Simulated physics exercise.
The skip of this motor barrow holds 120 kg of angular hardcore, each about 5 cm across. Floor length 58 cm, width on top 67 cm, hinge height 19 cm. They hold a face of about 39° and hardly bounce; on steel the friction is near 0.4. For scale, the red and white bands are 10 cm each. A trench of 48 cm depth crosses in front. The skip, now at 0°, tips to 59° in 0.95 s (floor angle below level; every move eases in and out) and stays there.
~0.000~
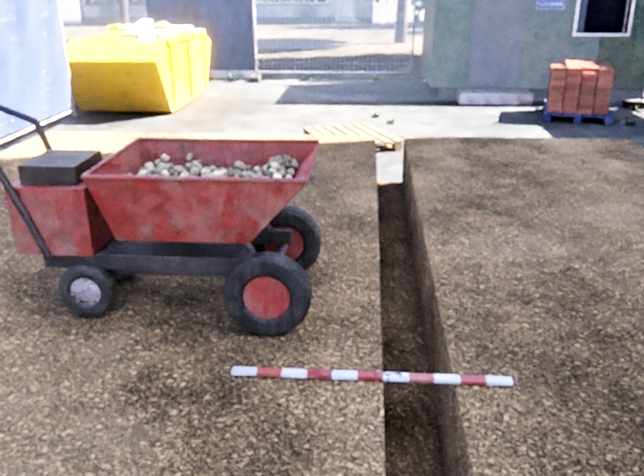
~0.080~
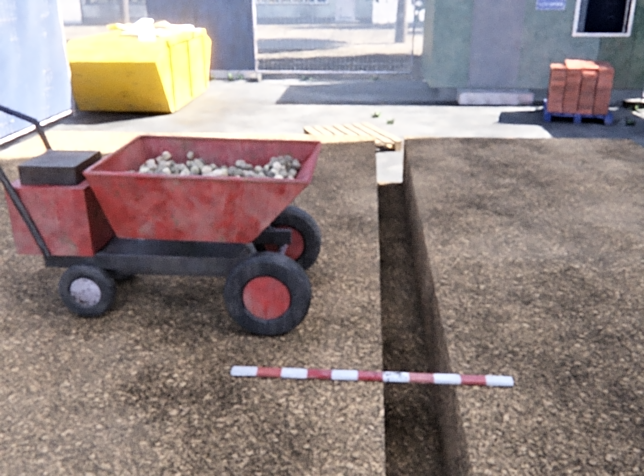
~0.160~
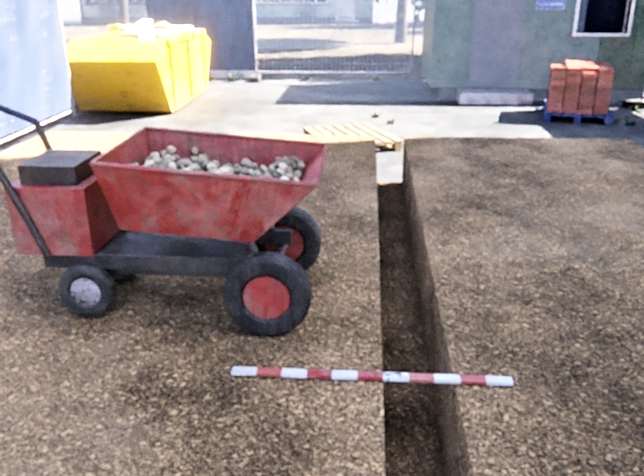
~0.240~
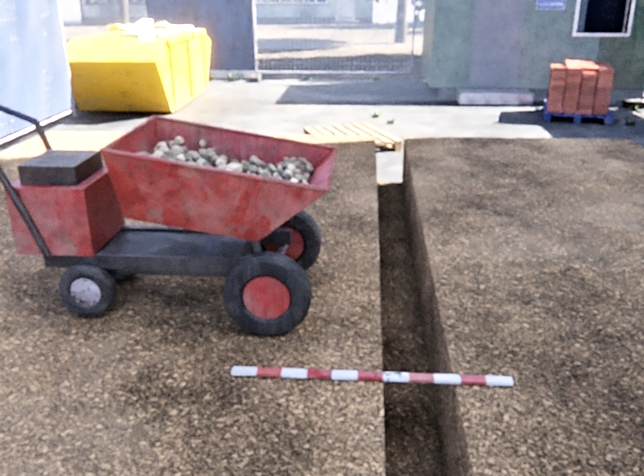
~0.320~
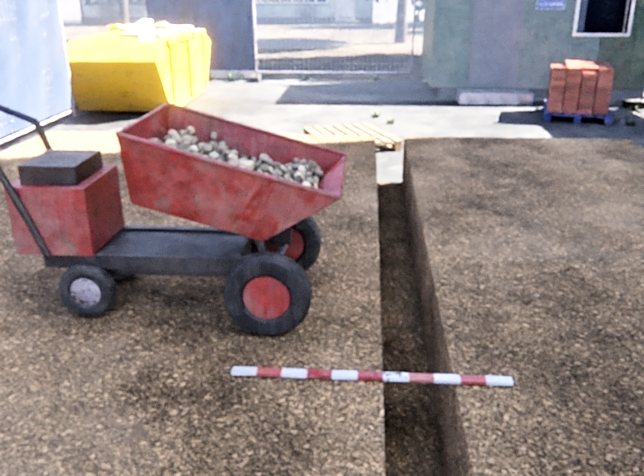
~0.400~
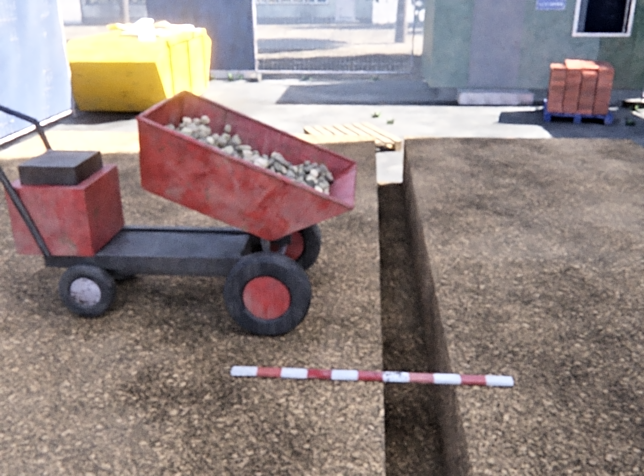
The red skip of a motor barrow at left, heaped with grey stones, starts level, then tilts steadily toward the right, its rear end rising and its front lip dipping while the wheels stay still. A narrow trench runs through brown gravelly ground, crossed by a red and white banded pole. Behind, a yellow container stands left and stacked reddish blocks right, seen from a fixed, slightly raised side view.
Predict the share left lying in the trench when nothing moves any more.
Some 33 per cent of it.
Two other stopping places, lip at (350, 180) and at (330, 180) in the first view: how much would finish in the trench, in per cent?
Near 10 per cent from the first place, 25 from the second.
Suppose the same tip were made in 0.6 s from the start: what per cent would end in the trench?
In that case some 30 per cent.
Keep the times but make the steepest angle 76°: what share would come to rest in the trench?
It would be near 70 per cent.
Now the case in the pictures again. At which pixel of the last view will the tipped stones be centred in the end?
Around (420, 383).
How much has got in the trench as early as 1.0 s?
About 5 per cent by then.
After 0.7 s the floor is at 50°; 100 % in the skip; the foremost stones are at (364, 226).
After 1.0 s the floor is at 59°; 97 % in the skip, 3 % in the trench; the foremost stones are at (421, 281).
After 1.4 s the floor is at 59°; 71 % in the skip, 22 % in the trench, 7 % past the trench; the foremost stones are at (493, 316).
After 3.3 s the floor is at 59°; 57 % in the skip, 33 % in the trench, 10 % past the trench; the foremost stones are at (527, 309).
